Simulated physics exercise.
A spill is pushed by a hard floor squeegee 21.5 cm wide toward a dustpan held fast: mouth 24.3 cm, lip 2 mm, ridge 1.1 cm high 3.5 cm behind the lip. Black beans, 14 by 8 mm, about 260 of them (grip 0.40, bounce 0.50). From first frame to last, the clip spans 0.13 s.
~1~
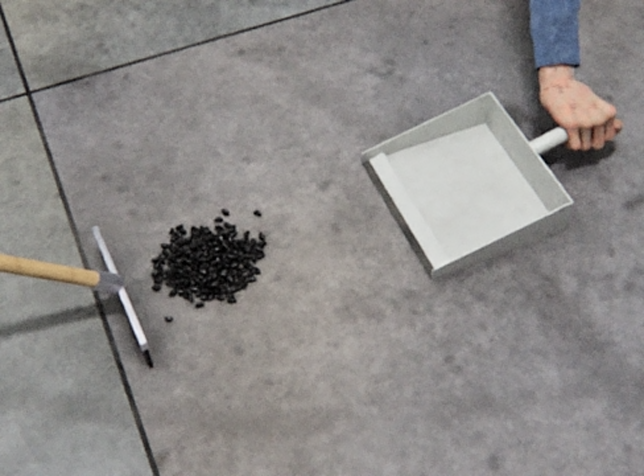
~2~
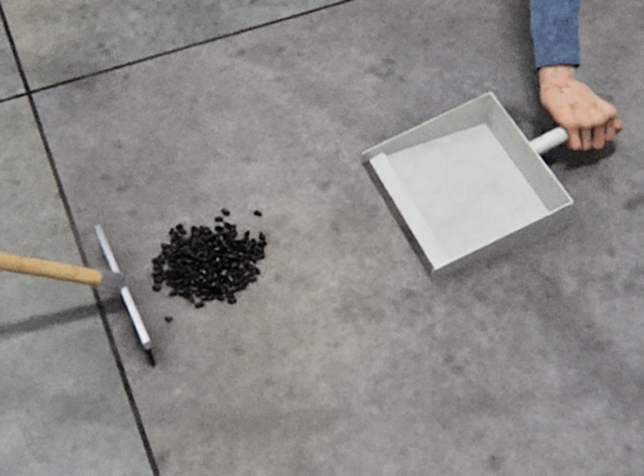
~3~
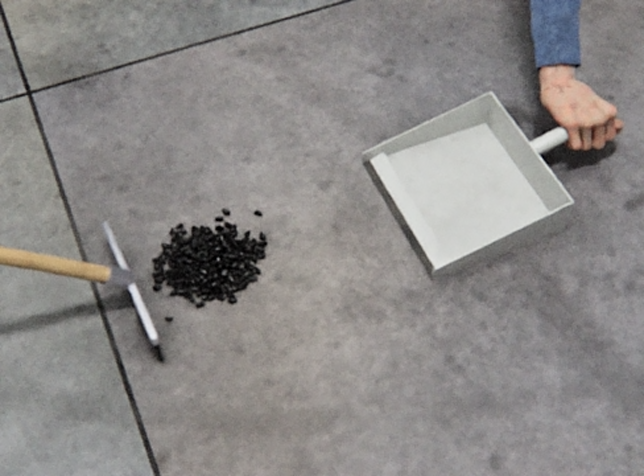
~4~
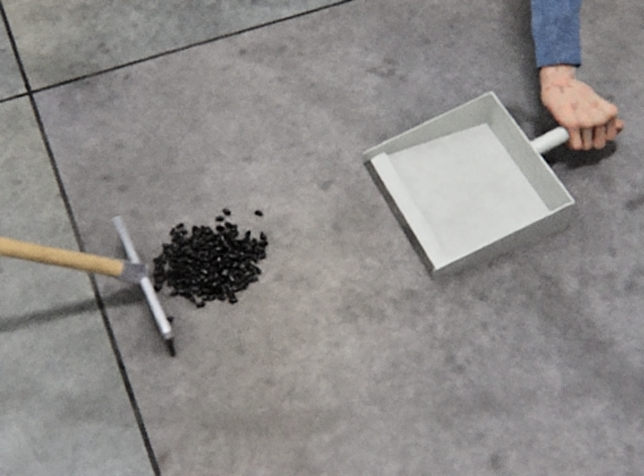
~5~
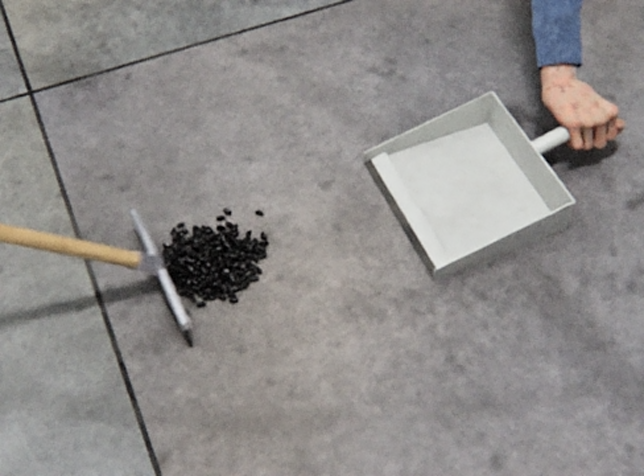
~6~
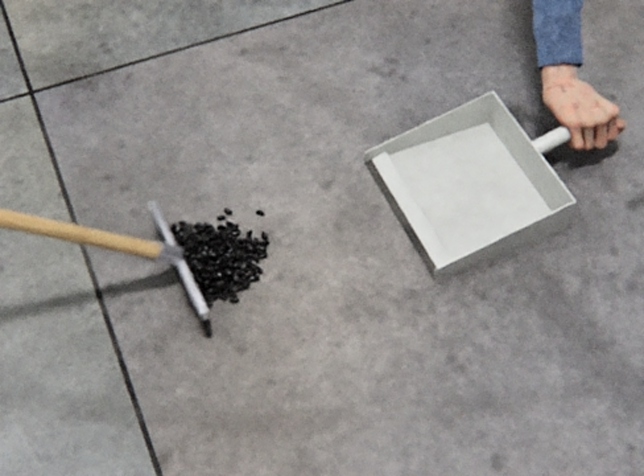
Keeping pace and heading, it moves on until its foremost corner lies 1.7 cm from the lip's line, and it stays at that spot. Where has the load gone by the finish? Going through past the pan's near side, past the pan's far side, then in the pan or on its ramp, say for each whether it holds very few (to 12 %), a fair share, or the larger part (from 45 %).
Past the pan's near side holds very few. Past the pan's far side holds a fair share. In the pan or on its ramp holds the larger part.
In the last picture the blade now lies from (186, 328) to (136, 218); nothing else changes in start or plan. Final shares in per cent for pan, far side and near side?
Pan 50, far 20, near 0.
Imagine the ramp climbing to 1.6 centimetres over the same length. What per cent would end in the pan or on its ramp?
About 45 %.
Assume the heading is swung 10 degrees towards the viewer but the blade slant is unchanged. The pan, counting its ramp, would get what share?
Result: Close to 60 %, ramp counted.
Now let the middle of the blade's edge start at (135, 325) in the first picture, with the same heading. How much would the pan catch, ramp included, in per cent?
The pan and its ramp would take some 50 per cent.
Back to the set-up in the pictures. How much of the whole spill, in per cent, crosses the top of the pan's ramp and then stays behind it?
I'd put it near 35 per cent.
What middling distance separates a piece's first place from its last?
Roughly 36 cm.
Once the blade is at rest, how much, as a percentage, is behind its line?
5 %.
Then, 0.15 s after the last picture, middle of the blade 17 cm from the lip; 0 % over the lip, far side 10 %, near side 0 %.
Then, 0.25 s after the last picture, middle of the blade 6 cm from the lip; 0 % over the lip, far side 20 %, near side 0 %.
Then, 0.49 s after the last picture, middle of the blade 2 cm from the lip; 55 % over the lip, far side 25 %, near side 5 %.
In the end, near side 5 %, far side 25 %, pan 55 %, in front of the lip or behind the blade 20 %.
